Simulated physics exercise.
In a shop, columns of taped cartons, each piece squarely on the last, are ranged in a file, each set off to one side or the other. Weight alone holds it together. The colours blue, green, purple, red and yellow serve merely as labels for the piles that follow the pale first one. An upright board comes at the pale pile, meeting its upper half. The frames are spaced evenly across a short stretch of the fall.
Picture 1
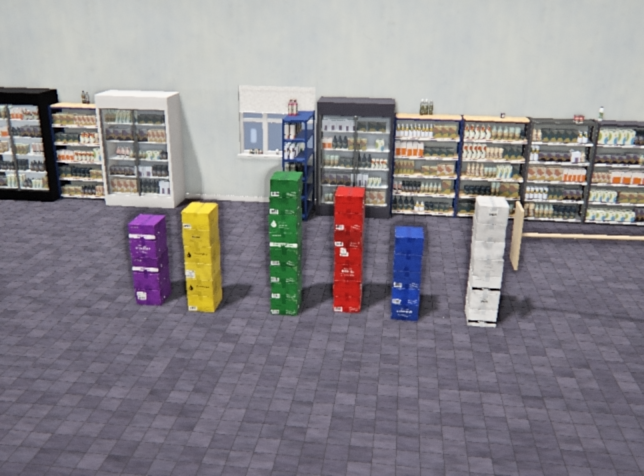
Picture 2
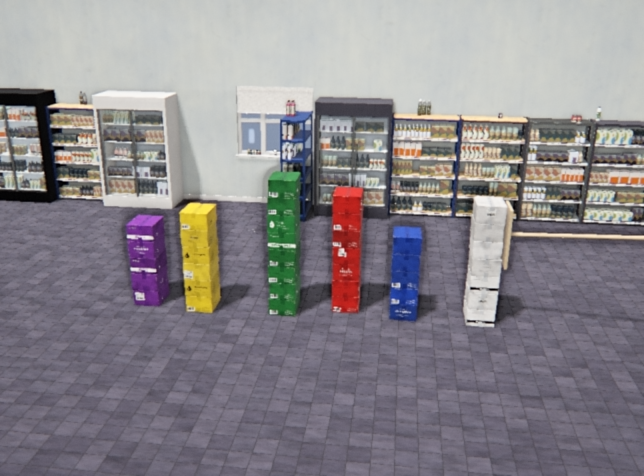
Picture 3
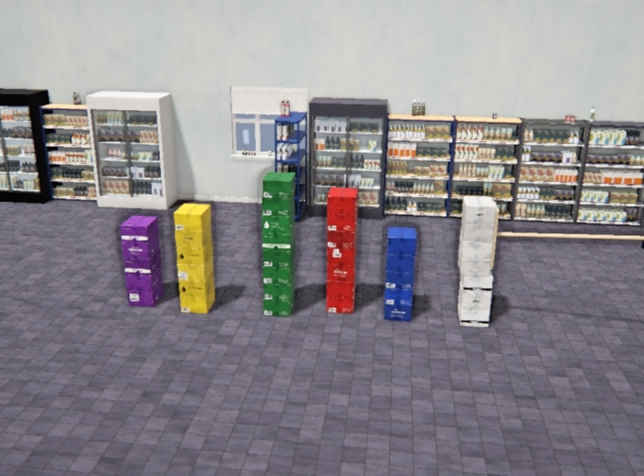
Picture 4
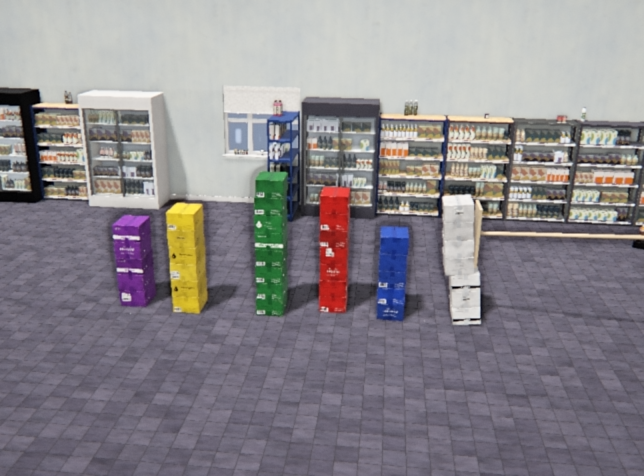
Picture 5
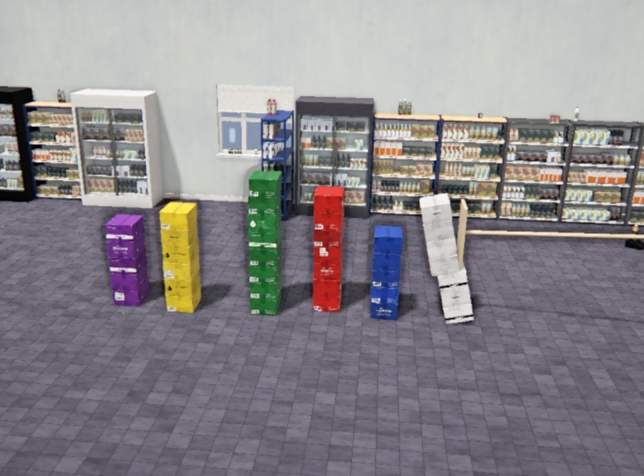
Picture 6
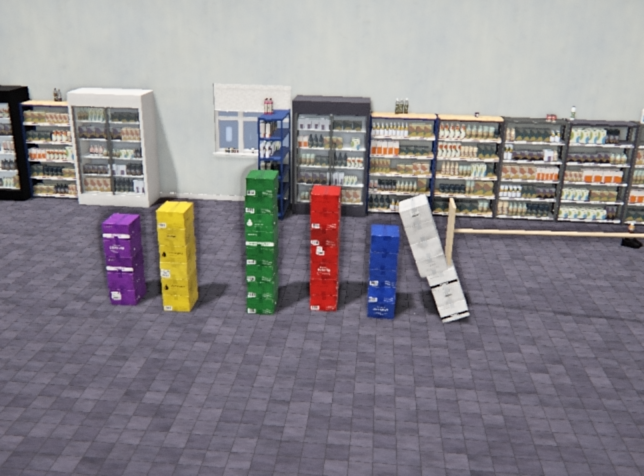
Six stacks of taped cartons stand in a spaced row, purple, yellow, green, red, blue and white from left to right. They are on a gray tiled floor in a store-like room, seen from slightly above, with stocked shelves and glass-fronted cabinets along the back wall. As the camera pans slightly right, an upright board pushes the white stack's upper part leftward until it leans clearly toward the blue stack, while the others stay still.
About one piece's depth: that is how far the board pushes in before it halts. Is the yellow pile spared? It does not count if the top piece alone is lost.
No, it is wrecked.
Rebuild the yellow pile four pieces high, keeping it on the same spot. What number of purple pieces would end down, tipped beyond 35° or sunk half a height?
Purple 4.
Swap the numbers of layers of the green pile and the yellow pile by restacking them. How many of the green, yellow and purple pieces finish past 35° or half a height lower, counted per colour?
Counts by colour: Green 6; yellow 8; purple 5.
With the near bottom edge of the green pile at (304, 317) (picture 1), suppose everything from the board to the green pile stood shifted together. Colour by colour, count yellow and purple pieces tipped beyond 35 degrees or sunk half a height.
Yellow comes to 5, while purple comes to 5.
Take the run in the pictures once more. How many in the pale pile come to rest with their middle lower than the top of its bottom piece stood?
Tally at the end: 4.
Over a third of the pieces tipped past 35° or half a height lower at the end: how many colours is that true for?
5.
Soon, 7 of the pale pile down; none of the 6 yellow cartons down (0 of 31 in all colours); top yellow carton unmoved; top blue carton tipped clearly.
A while on, 7 of the pale pile down; none of the 6 yellow cartons down (18 of 31 in all colours); top yellow carton tipped barely; top blue carton tipped steeply, some two heights lower.
Towards the end, 7 of the pale pile down; 5 of the 6 yellow cartons down (28 of 31 in all colours); top yellow carton tipped well over, some three heights lower; top red carton upside down.
Finally, 7 of the pale pile down; 5 of the 6 yellow cartons down (27 of 31 in all colours); top yellow carton some four heights lower; top purple carton upside down. Seen by the last camera, middles, top yellow carton near (12, 272).
